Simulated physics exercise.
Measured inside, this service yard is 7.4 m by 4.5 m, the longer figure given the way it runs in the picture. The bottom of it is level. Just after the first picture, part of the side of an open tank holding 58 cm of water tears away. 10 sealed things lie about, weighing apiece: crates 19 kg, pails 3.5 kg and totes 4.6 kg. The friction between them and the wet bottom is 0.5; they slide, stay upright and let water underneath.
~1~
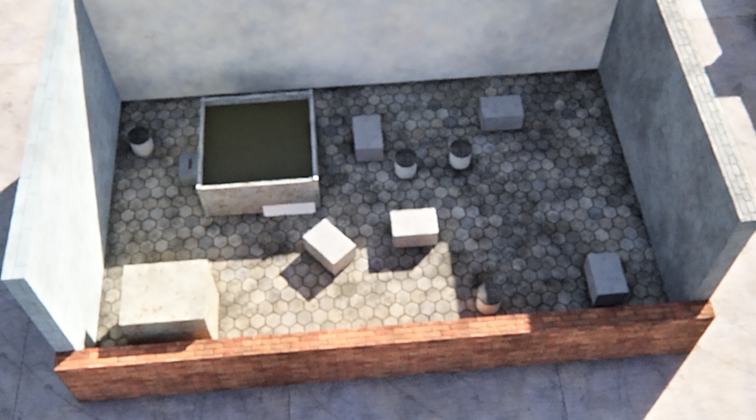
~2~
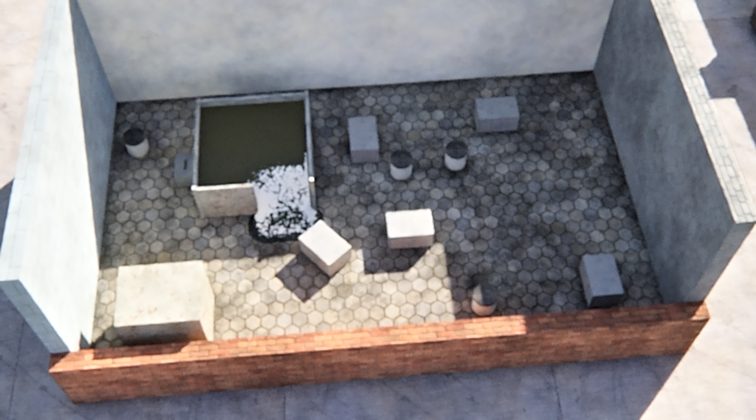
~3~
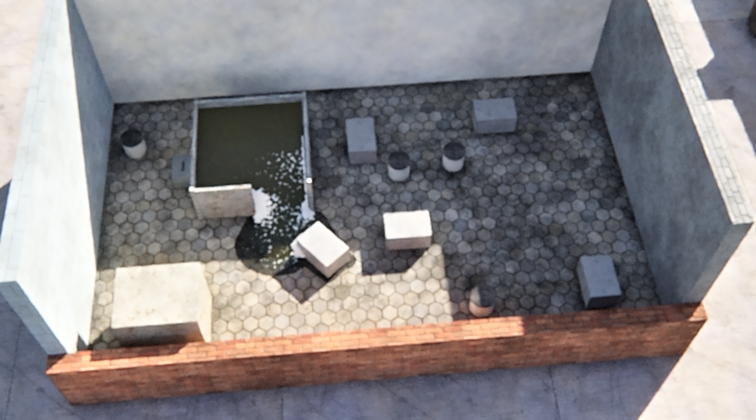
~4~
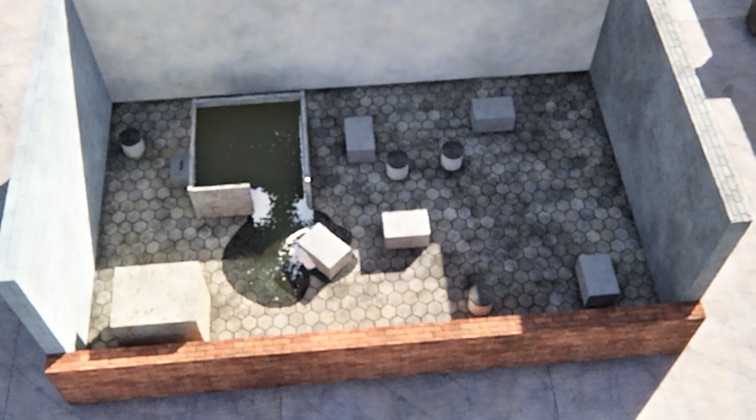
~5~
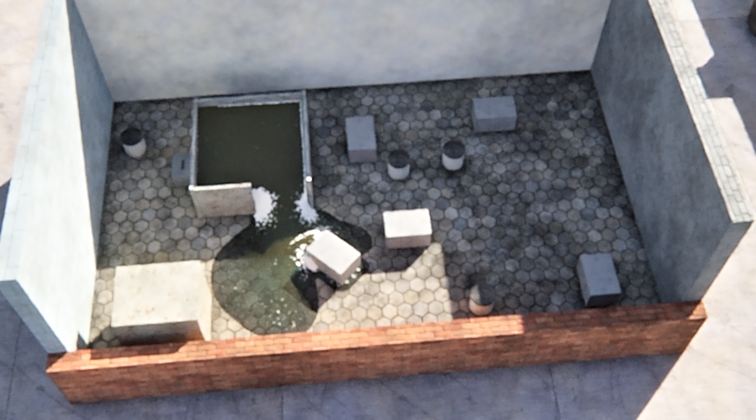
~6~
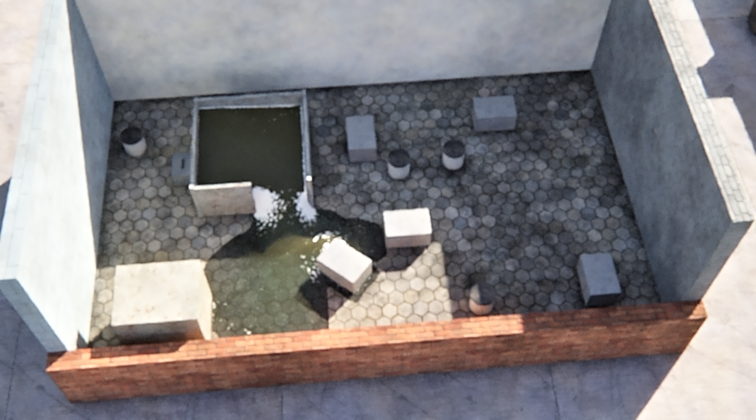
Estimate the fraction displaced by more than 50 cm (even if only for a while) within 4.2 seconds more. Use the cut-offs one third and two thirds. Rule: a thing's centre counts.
Under a third.
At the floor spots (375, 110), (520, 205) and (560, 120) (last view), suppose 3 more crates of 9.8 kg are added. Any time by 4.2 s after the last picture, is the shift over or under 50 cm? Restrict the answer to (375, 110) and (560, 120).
Taking them in order: Below the mark and below the mark.
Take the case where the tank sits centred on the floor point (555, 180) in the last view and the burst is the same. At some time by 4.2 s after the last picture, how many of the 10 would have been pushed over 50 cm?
Then the count would be 3.
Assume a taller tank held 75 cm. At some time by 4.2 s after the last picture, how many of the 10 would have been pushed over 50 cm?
With that change, 4 of them.
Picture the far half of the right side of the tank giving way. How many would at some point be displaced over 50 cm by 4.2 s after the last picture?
That would give 5.
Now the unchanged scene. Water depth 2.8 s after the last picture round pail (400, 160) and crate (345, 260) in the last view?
Depths: Near 0 cm, then near 5 cm.
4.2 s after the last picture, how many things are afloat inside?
I get 2.
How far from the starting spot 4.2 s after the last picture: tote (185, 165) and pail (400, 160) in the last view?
Object 1: 0 cm. Object 2: 0 cm.
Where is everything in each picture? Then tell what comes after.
A crate at (329, 241), on the bottom; a crate at (502, 106), on the bottom; water covers 2.2 m2; 0 of 10 have shifted, in the first frame.
A crate at (325, 242), on the bottom; a crate at (497, 108) rests on the ground; 2.6 m2 under water; 0 of 10 have shifted, in the second frame.
A crate at (322, 244) rests on the ground; a crate at (495, 109), on the bottom; water covers 3.2 m2; 0 of 10 have shifted, in the third frame.
A crate at (324, 245), on the bottom, 6 cm from its start; a crate at (493, 108), on the bottom; 3.8 m2 under water; 1 of 10 have shifted, in the fourth frame.
A crate at (333, 252) rests on the ground, 21 cm from its start; a crate at (495, 107), on the bottom; 4.6 m2 under water; 1 of 10 have shifted, in the fifth frame.
A crate at (344, 260) rests on the ground, 41 cm from its start; a crate at (495, 107) rests on the ground; 5.6 m2 under water; 1 of 10 have shifted, in the sixth frame.
Then, 0.4 s after the last picture 1 of 10 are over 50 cm from their spots; 0 afloat.
Then, 1.5 s after the last picture 2 of 10 are over 50 cm from their spots; 0 afloat.
Then, 2.8 s after the last picture 2 of 10 are over 50 cm from their spots; 1 afloat.
Then, 4.2 s after the last picture 3 of 10 are over 50 cm from their spots, and 3 have been at some point; 2 afloat.
